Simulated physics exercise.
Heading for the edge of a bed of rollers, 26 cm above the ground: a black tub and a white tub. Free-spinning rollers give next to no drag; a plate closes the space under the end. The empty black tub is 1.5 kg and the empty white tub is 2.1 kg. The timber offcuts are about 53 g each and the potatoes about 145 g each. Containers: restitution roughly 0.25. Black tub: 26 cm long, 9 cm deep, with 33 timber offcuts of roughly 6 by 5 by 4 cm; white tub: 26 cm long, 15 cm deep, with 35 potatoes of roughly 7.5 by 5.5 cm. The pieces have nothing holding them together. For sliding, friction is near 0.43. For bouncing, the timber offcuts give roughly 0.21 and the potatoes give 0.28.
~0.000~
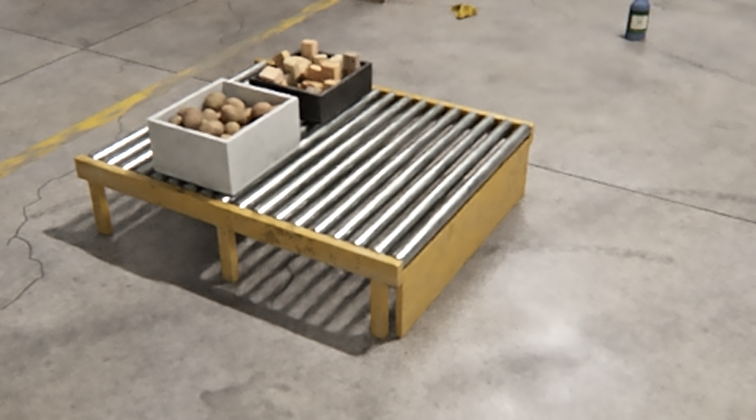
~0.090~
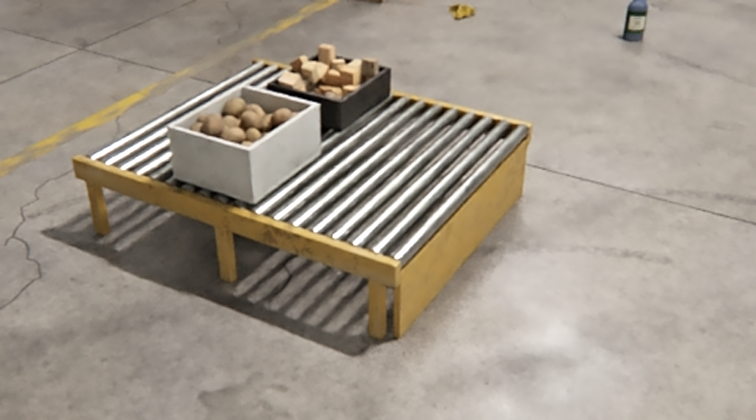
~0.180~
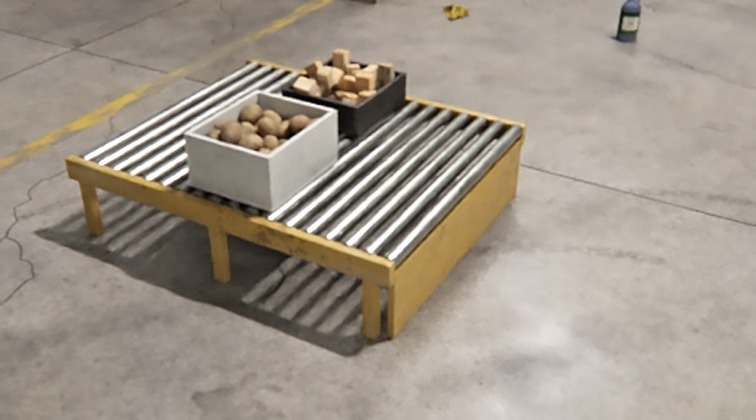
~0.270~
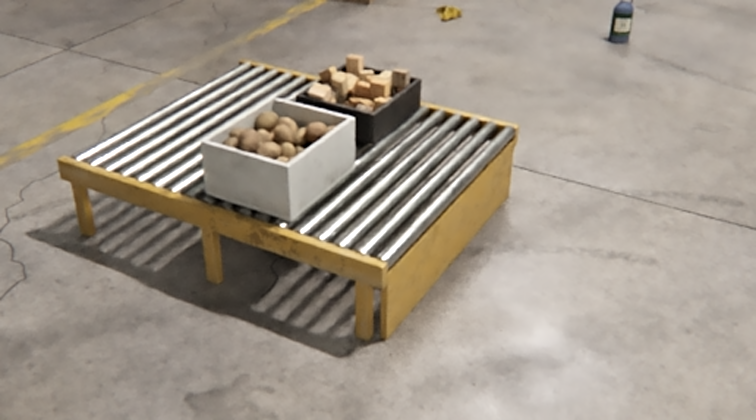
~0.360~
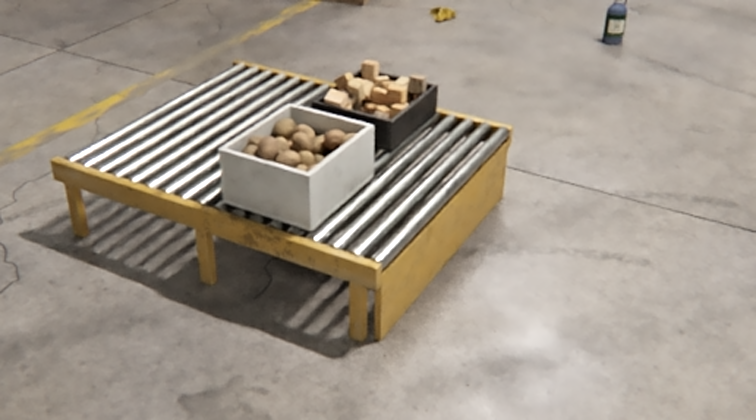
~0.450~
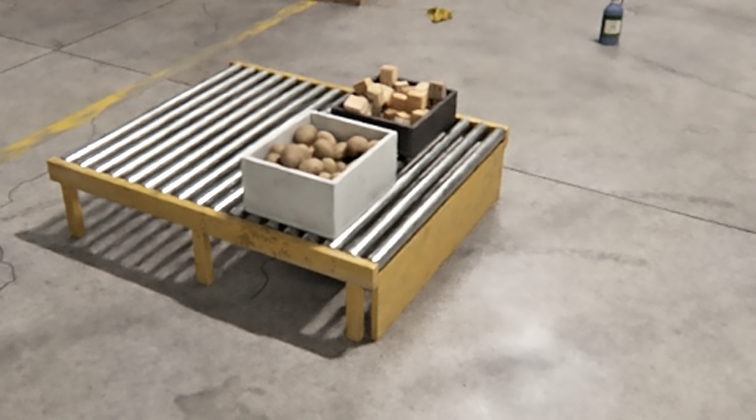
Two open tubs, one white and one black, slide rightward together across a roller bed.
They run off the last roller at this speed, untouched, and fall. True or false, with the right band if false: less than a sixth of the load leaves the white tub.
True.
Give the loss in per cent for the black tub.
For the black tub, roughly 10 percent.
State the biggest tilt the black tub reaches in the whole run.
40°.
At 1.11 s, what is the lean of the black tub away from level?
About 30 degrees.
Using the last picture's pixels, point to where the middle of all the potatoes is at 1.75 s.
Centred roughly at (468, 306).
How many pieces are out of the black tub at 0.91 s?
Roughly 0 for the black tub.
After 0.58 s, the overhang begins.
After 0.91 s, the black tub leans 9° with 0 of 33 out and the white tub leans 15° with 0 of 35 out.
After 1.11 s, the black tub leans 31° with 1 of 33 out and the white tub leans 41° with 2 of 35 out.
After 1.46 s, the black tub is level with 4 of 33 out and the white tub is level with 3 of 35 out.
Outcome (at 1.75 s), the black tub is level with 4 of 33 out and the white tub is level with 3 of 35 out. Asked share, 3 of 35, 9 per cent.
